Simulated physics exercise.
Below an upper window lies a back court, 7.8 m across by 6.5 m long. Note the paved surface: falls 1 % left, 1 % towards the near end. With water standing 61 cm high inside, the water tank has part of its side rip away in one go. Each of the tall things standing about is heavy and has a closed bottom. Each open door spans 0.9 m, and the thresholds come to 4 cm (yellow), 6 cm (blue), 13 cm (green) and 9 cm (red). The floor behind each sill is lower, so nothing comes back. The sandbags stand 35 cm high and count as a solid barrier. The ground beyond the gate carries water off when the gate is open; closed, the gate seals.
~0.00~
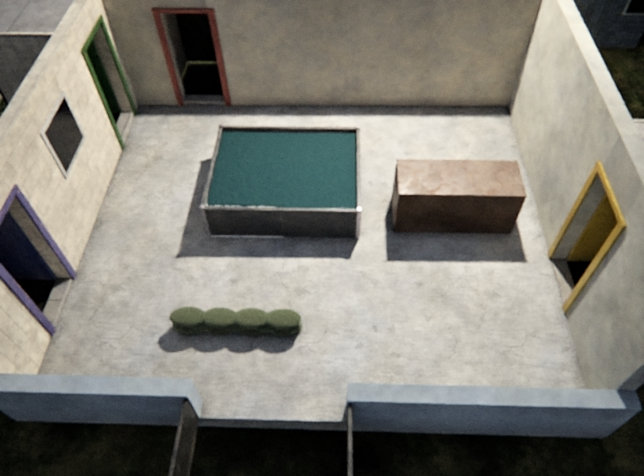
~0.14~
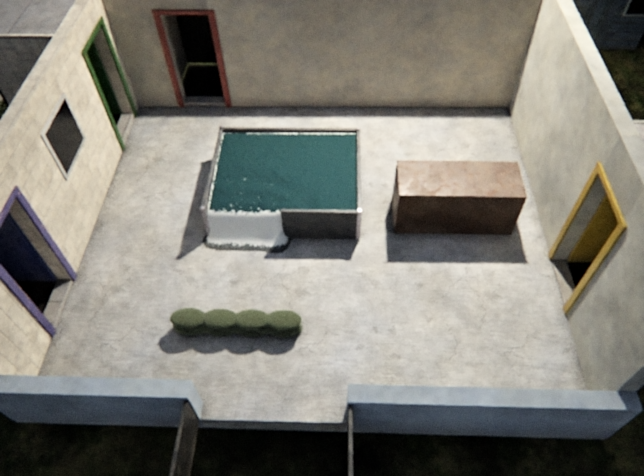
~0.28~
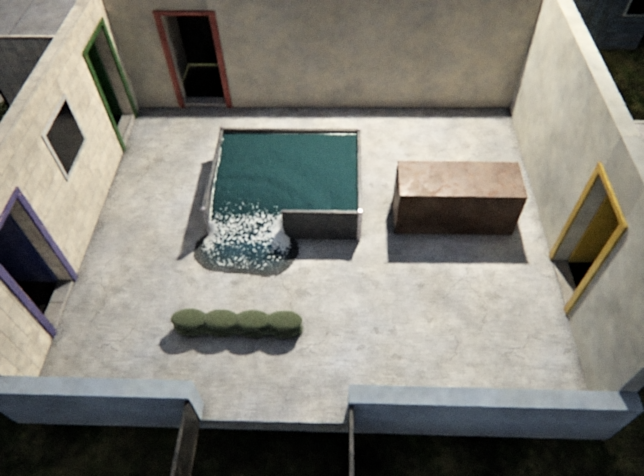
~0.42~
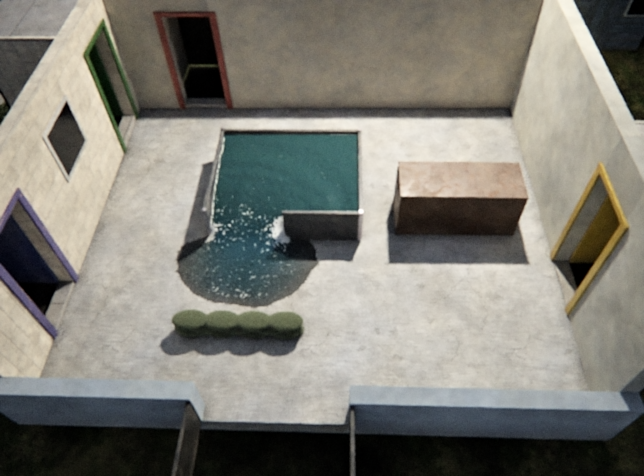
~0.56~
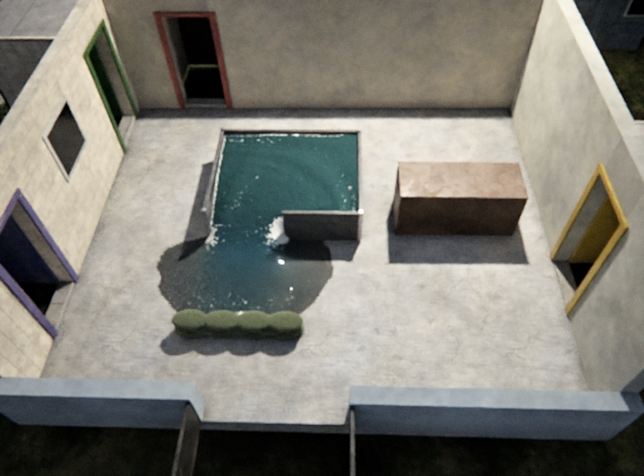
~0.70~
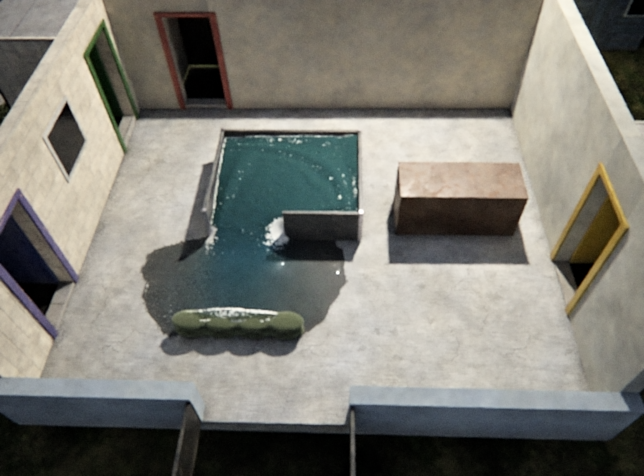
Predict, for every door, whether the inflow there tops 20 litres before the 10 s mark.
Prediction: At the yellow door it tops 20 litres; at the blue door it tops 20 litres; at the green door it falls short of 20 litres; at the red door it falls short of 20 litres.
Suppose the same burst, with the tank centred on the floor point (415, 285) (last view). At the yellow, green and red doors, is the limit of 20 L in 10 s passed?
Well, against that limit, at yellow it's too much, at green it's within bounds, and at red it's within bounds.
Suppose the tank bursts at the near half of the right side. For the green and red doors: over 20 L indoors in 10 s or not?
Versus the limit - green: Within, red: Within.
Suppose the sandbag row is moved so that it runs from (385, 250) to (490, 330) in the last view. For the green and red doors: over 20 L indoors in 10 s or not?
Doors: Green stays under / red stays under.
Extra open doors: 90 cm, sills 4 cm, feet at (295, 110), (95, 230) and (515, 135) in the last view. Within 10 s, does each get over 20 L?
Per doorway, in order: Insufficient / insufficient / insufficient.
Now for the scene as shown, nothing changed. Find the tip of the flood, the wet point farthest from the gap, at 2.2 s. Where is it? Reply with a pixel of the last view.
I'd put it close to (468, 410).
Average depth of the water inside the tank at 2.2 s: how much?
34 cm.
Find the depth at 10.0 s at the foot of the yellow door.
About 7.0 cm deep.
After 1.4 s water covers 15 % of the floor and is deepest (44 cm) near (223, 313); yellow door not reached, blue door not reached, green door not reached, red door not reached.
After 2.2 s water covers 35 % of the floor and is deepest (41 cm) near (32, 400); yellow door not reached, blue door 14 cm at the sill, 34 L in, green door not reached, red door not reached.
After 3.5 s water covers 45 % of the floor and is deepest (28 cm) near (223, 313); yellow door 4 cm at the sill, 0 L in, blue door 24 cm at the sill, 200 L in, green door not reached, red door not reached.
After 6.0 s water covers 65 % of the floor and is deepest (20 cm) near (37, 388); yellow door 9 cm at the sill, 47 L in, blue door 17 cm at the sill, 387 L in, green door 2 cm at the sill, 0 L in, red door not reached.
After 10.0 s water covers 80 % of the floor and is deepest (12 cm) near (32, 400); yellow door 7 cm at the sill, 77 L in, blue door 11 cm at the sill, 500 L in, green door 5 cm at the sill, 0 L in, red door 3 cm at the sill, 0 L in.
